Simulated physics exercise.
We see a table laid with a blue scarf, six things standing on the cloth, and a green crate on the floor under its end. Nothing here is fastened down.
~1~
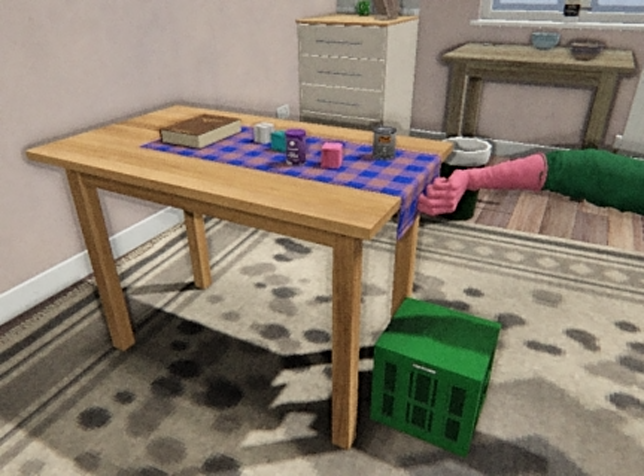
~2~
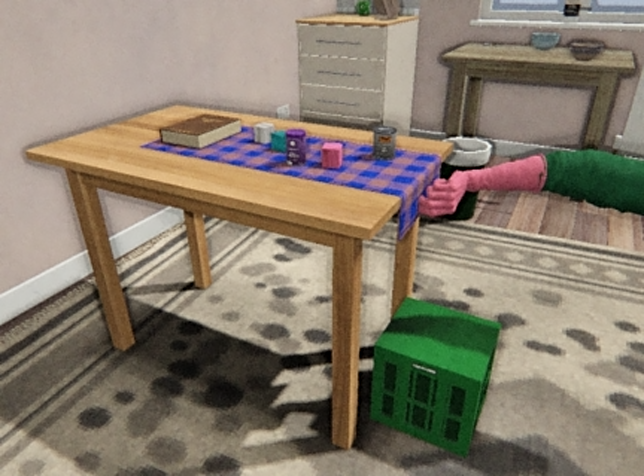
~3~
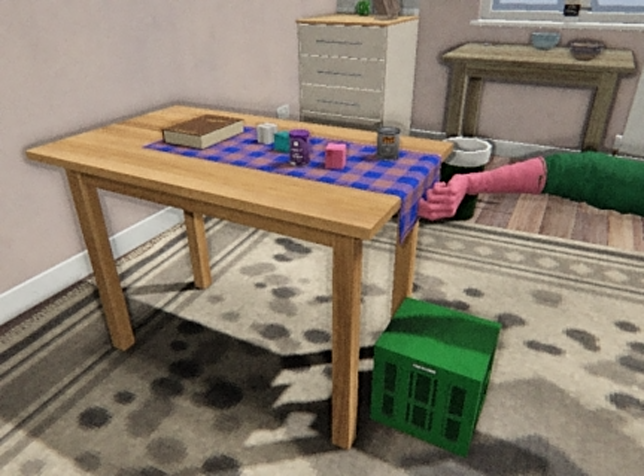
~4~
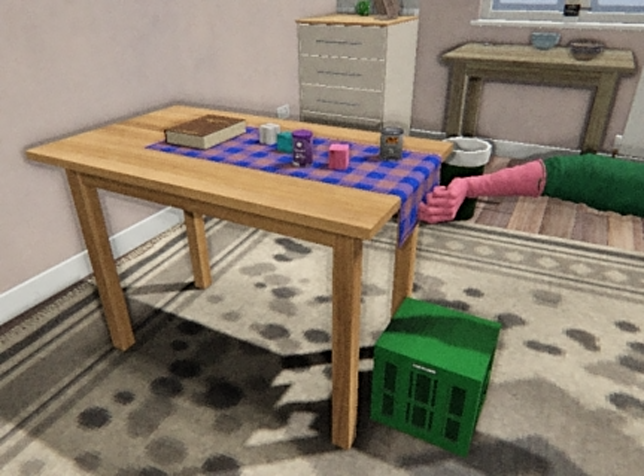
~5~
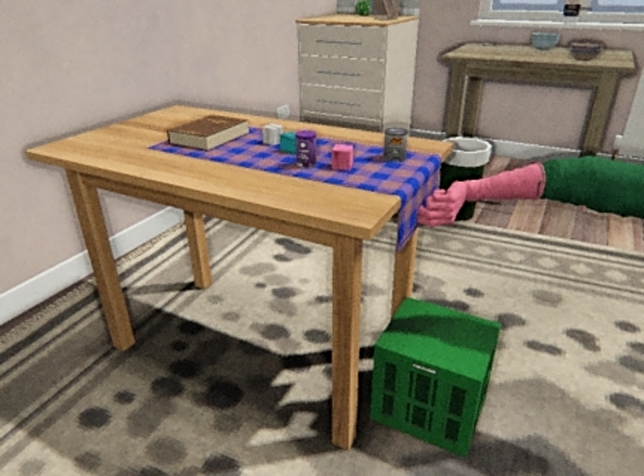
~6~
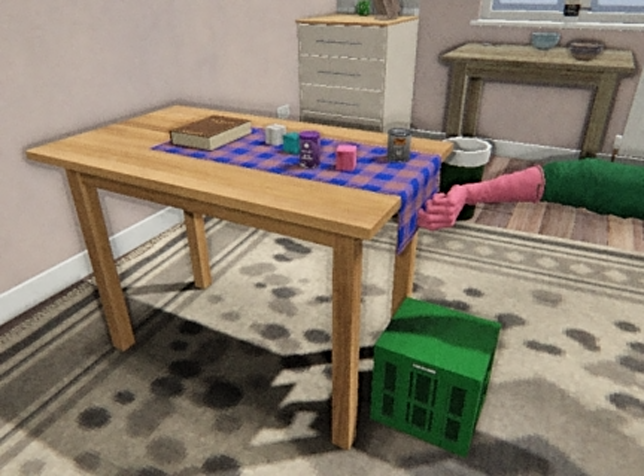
At the start, a pink hand on a green-sleeved arm grips the end of a blue checked cloth on a wooden table, above a green crate. The hand draws the cloth slightly down over the table's right end, and the book, cubes and cans on it shift slightly right with it.
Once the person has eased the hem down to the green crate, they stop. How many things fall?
The number that drops will be three.
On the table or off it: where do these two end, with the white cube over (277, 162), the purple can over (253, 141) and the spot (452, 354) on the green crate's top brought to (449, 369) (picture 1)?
The white cube is lost, the purple can stays put.
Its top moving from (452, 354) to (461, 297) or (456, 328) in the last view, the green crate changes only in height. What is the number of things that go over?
Counts: 1 / 2.
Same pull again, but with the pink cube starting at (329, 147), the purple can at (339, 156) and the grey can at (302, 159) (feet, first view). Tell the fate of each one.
Pink cube: Off; purple can: Off; grey can: Off.
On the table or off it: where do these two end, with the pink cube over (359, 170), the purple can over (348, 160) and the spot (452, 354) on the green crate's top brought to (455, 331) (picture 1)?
Pink cube: Lost; purple can: Lost.
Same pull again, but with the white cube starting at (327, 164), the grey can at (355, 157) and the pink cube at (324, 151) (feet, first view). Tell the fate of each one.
Final state: The white cube is no longer up, the grey can is no longer up, the pink cube is no longer up.
A little later, hem near (416, 274); grey can gone.
Next, hem near (414, 311); grey can and pink cube gone.
When it is over, hem on the crate; grey can, pink cube and purple can gone. The count of fallen things is three.
